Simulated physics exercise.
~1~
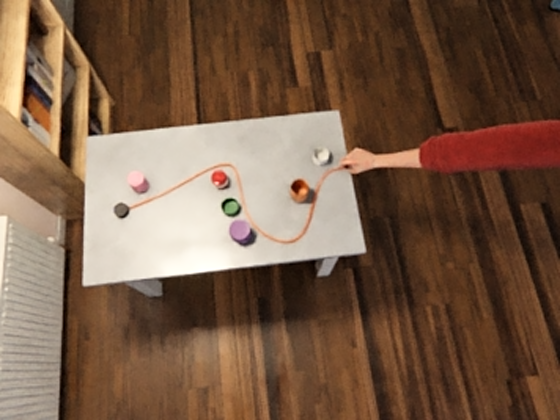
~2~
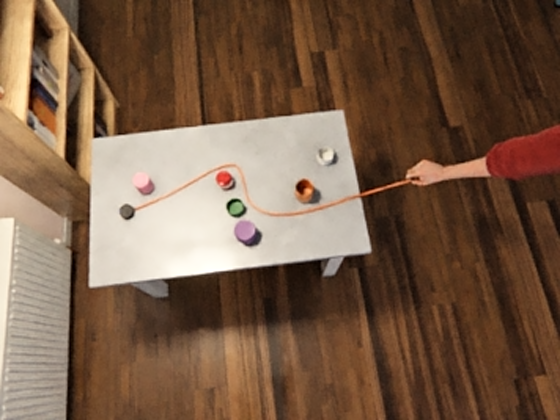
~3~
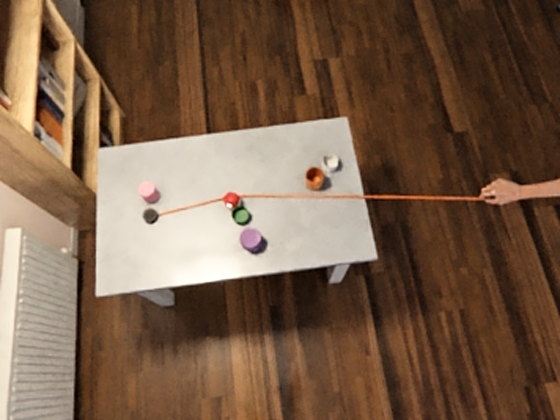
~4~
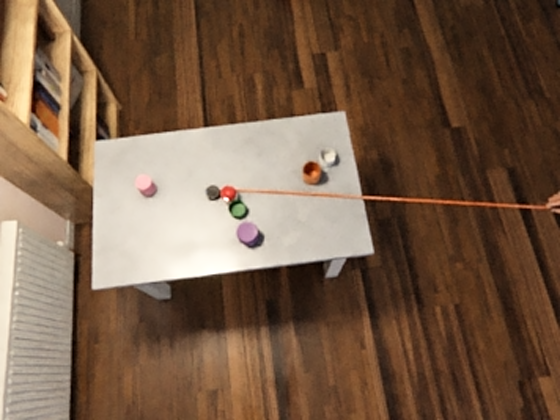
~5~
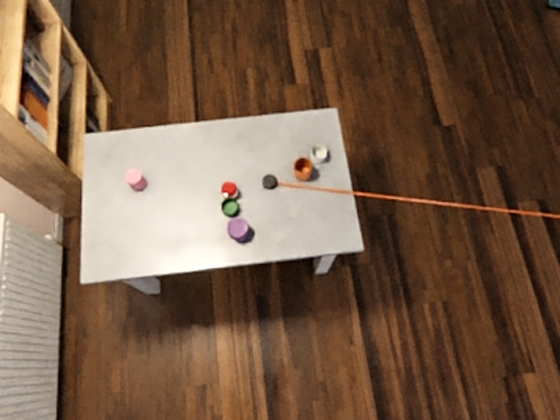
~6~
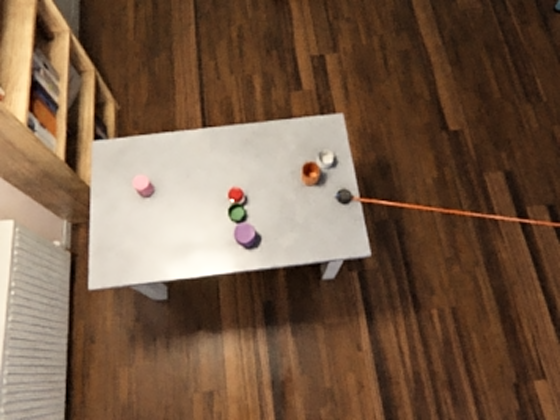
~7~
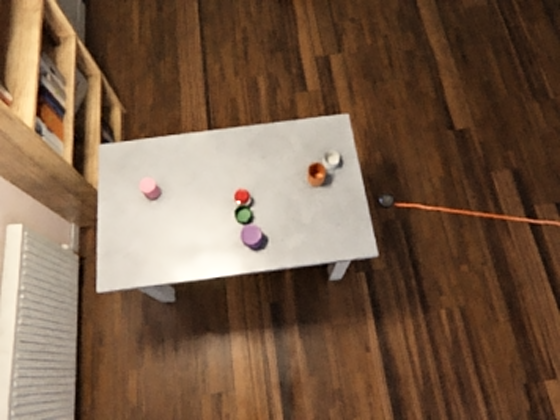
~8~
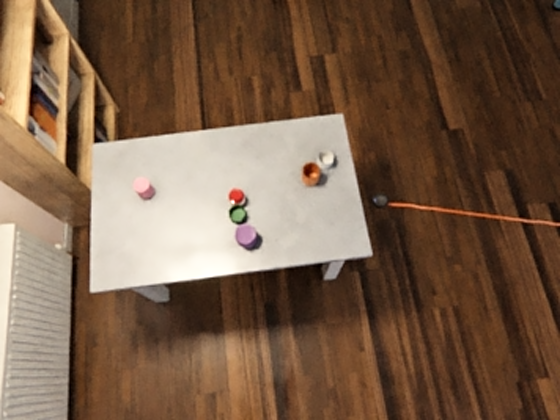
On a side table, a hand pulls an orange cord rightward past small containers, nudging some and dragging a black disc off the edge.
